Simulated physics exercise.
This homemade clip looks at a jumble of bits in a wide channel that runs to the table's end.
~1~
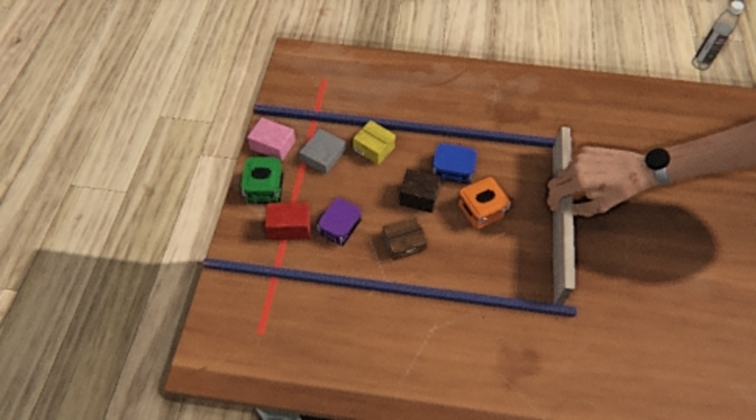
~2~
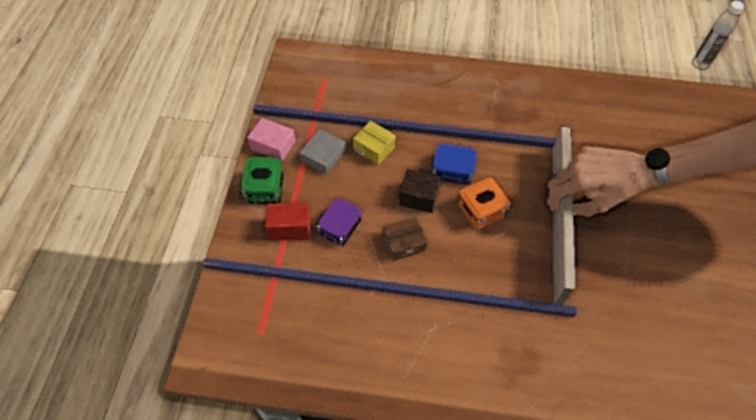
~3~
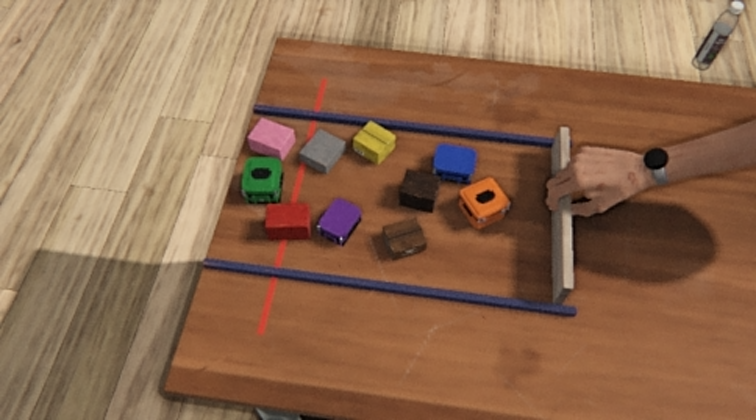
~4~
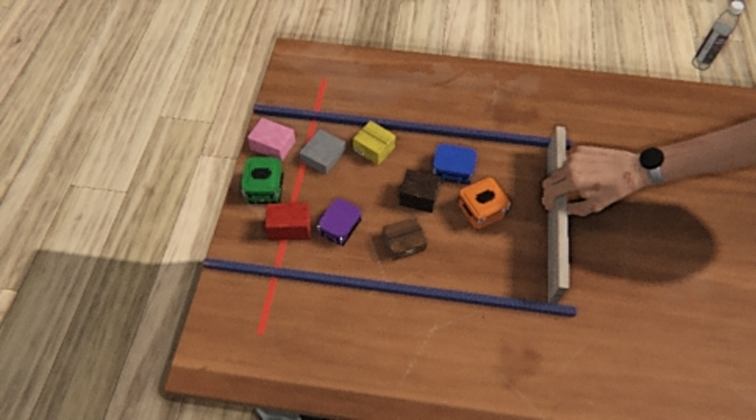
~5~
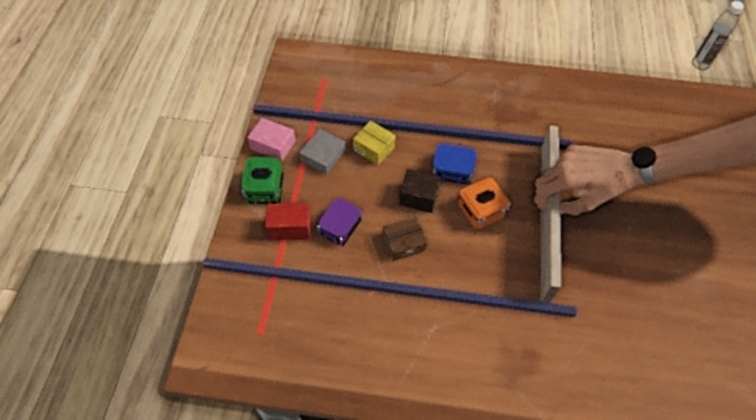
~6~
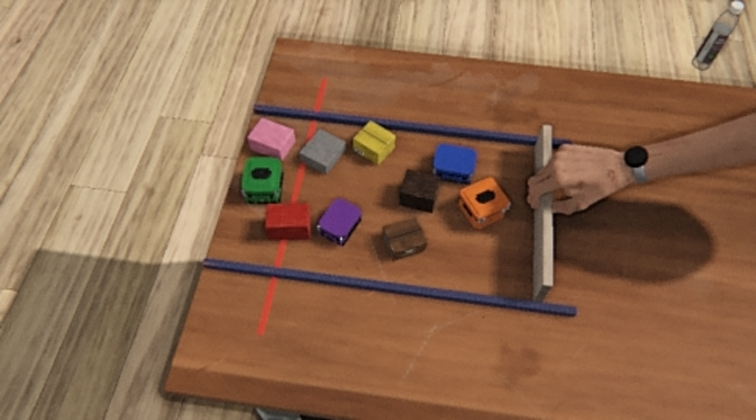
At first, a hand grips an upright board at the right end of a channel between two blue strips, with ten colourful blocks scattered across the wooden table and a red line. The hand then slides the board slightly left toward the orange case, while the blocks all stay still.
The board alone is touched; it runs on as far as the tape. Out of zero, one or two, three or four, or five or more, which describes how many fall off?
The answer is three or four.
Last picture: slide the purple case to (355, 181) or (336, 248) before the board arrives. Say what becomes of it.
One after the other: It ends up falling; it keeps its spot.
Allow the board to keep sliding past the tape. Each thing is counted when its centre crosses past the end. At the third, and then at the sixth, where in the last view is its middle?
At (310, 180) for the third, at (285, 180) for the sixth.
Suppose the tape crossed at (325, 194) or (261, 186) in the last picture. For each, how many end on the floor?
Down on the floor: 1 and 7.
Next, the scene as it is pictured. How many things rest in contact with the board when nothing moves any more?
All in all, 3.
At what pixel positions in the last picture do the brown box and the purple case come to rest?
Near (271, 216) and (240, 209).
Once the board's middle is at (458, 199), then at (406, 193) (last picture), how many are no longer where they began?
First 3, then 5.
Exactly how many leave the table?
4 in total.
Soon after, none off yet; pink block at rest near (272, 140); green case at rest near (263, 181); red block at rest near (289, 222).
At rest, the number that fall off is three or four; fallen, grey block, red block, green case and pink block.
